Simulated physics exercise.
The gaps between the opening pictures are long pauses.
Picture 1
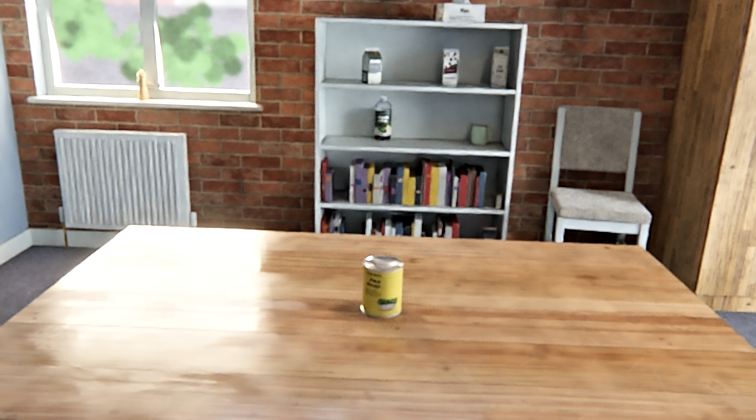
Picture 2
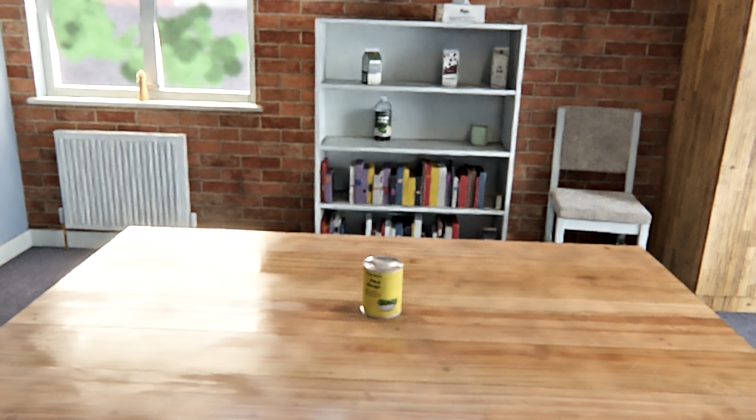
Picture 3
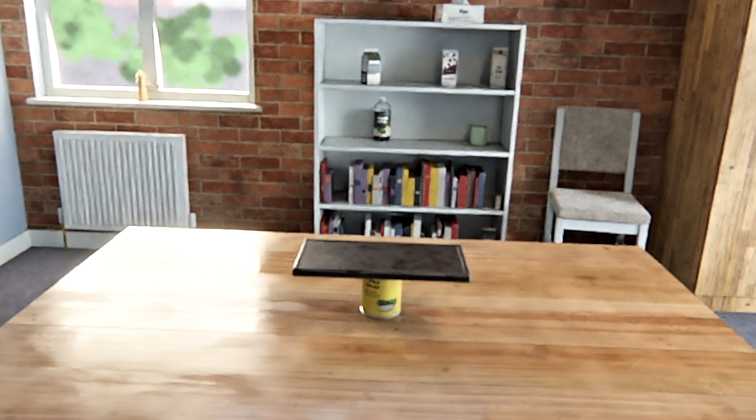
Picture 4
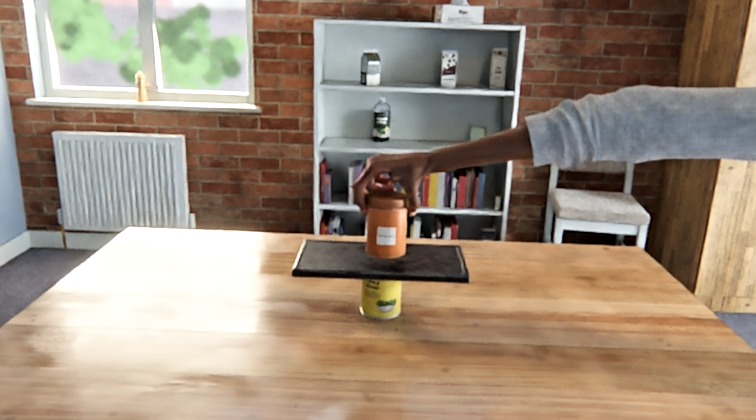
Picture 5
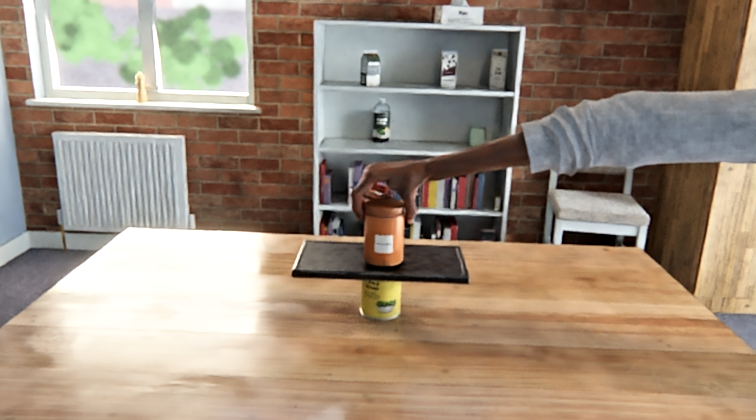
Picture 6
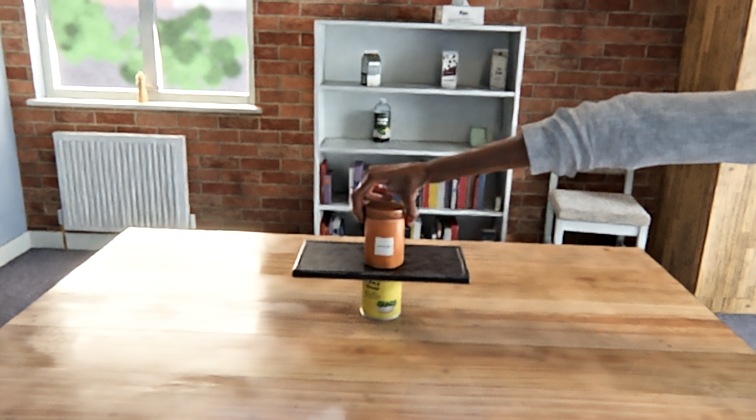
Hand lowering an orange jar onto a dark tray resting on a yellow tin, keeping hold of it on the wooden table.
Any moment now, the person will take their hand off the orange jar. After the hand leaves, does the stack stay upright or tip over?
Nothing drops or tips.
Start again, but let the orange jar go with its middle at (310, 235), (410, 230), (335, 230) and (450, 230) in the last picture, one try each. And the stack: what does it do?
The stack tumbles down the first time, remains standing the second, tumbles down the third and tumbles down the fourth.
Then, 0.10 s on from there, no change.
Then, 0.40 s on from there, orange jar resting near (385, 235).
In the end, all 3 unmoved. At the end, from the last picture's camera, orange jar near (385, 235). The stack holds.
